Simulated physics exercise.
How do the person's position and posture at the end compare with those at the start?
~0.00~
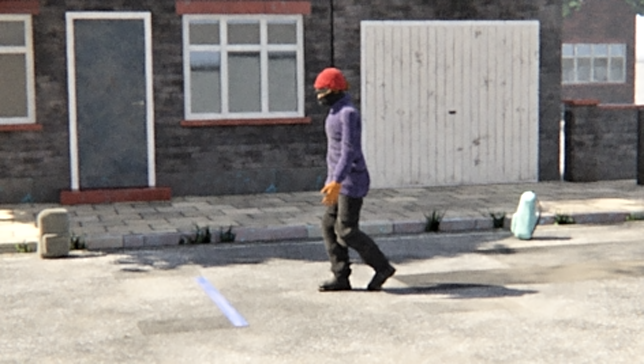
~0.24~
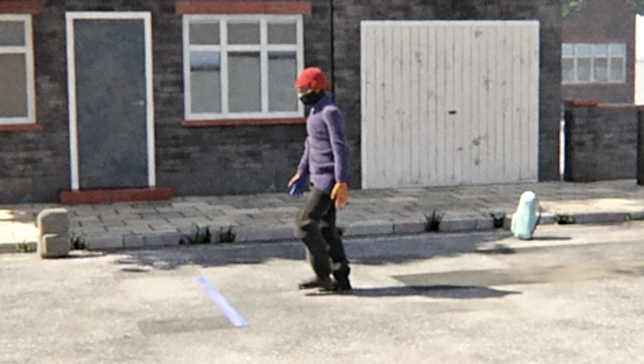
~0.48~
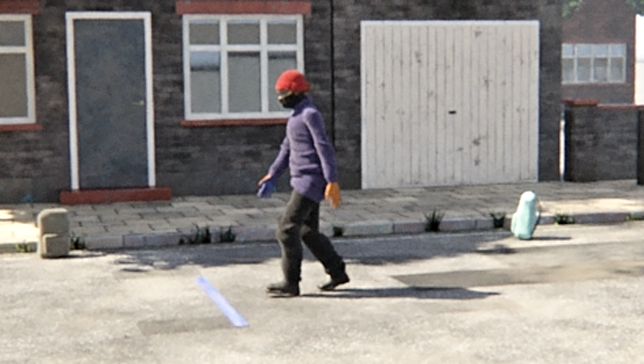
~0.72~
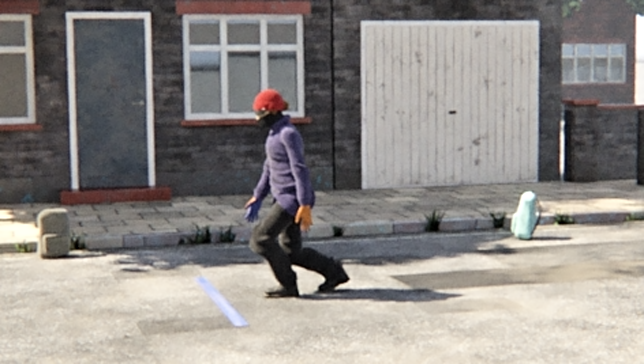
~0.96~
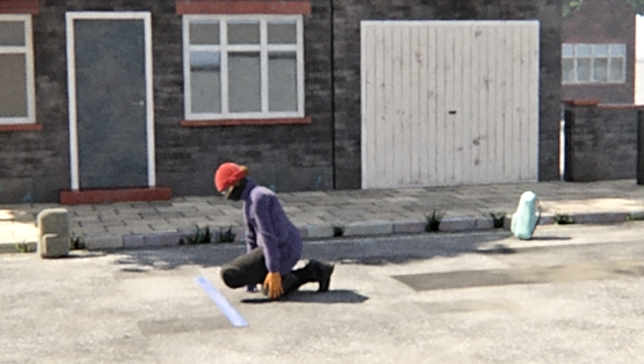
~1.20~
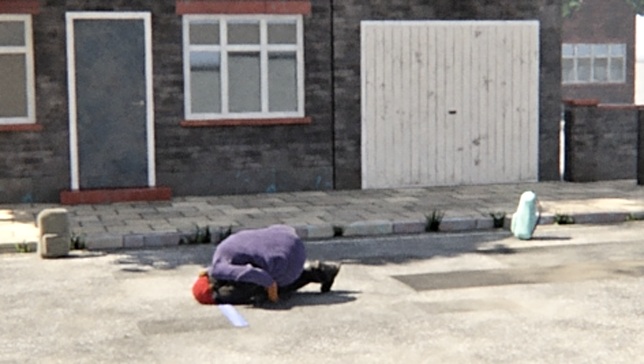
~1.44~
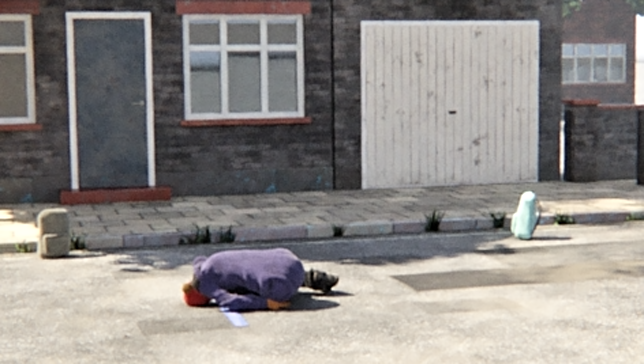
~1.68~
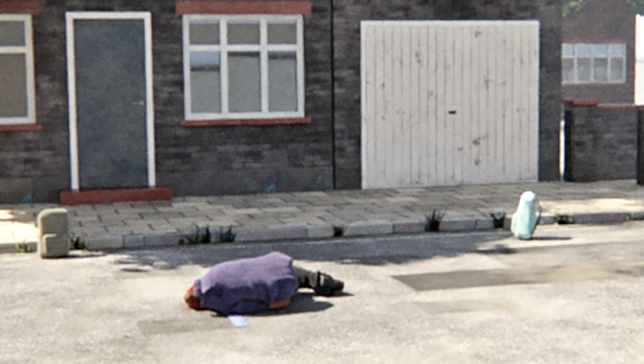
At the start the person is upright and walking, farther to the right on the road. By the end the person is farther left and down on the ground, lying slumped at the blue tape.
